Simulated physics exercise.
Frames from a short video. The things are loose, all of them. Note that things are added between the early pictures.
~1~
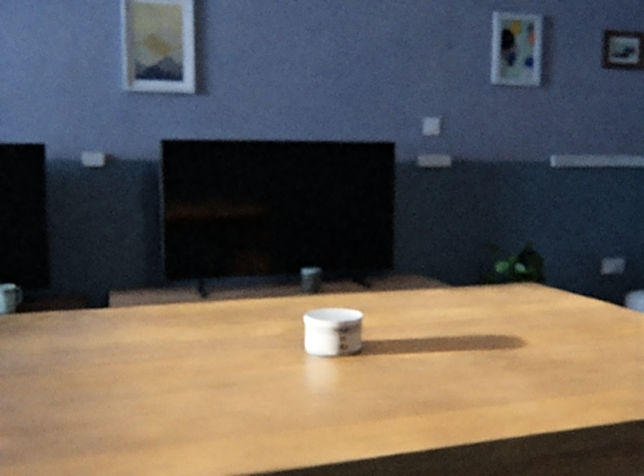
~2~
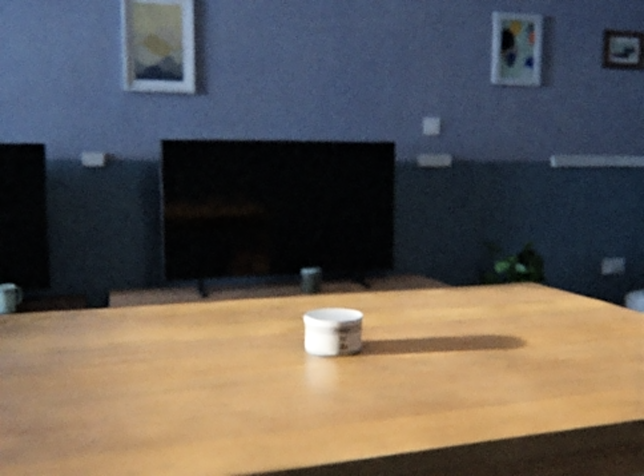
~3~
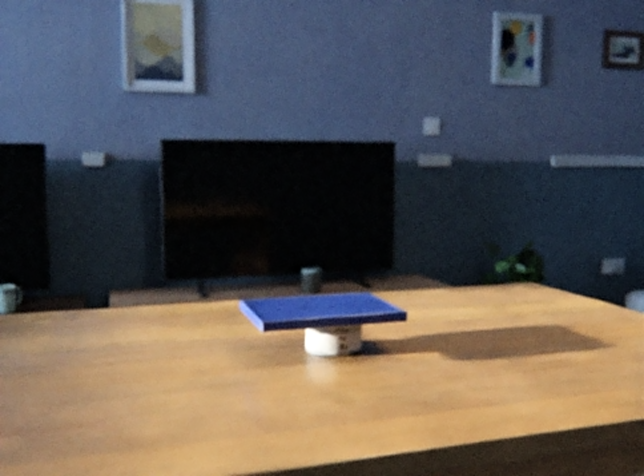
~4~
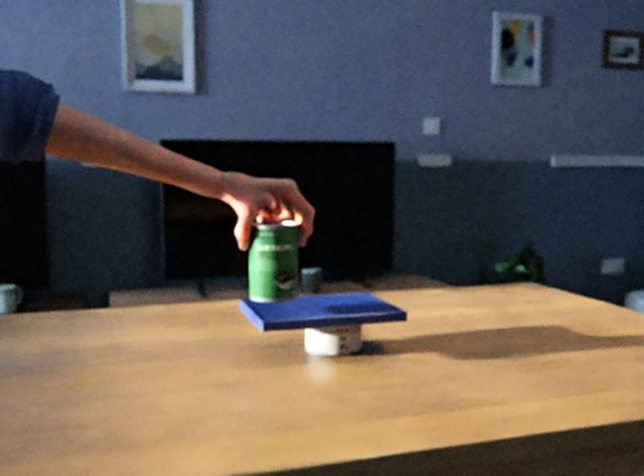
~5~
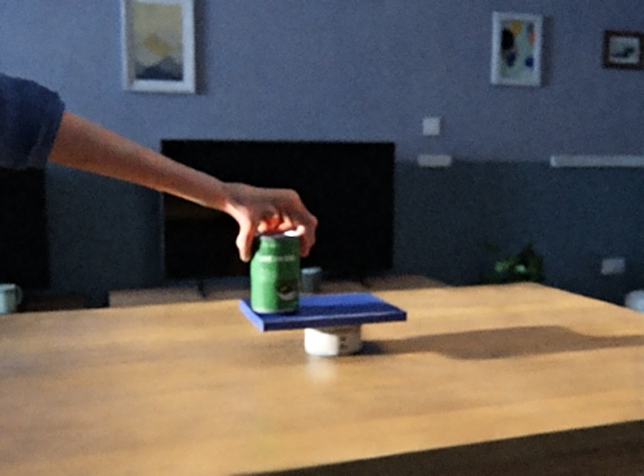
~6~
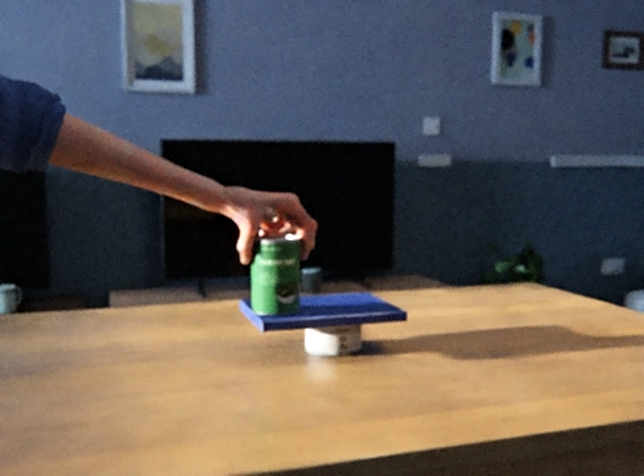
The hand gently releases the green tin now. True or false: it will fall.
True.
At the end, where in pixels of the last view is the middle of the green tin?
The object ends up somewhere around (198, 346).
Then, 0.30 s later than the last frame, green tin now fallen; blue lid tilted by 41°.
Then, 0.40 s later than the last frame, blue lid tilted by 27°.
When it is over, fallen, green tin; left askew, blue lid; white tub as before. End places, in pixels of the last picture, green tin near (198, 346). The stack loses its balance.
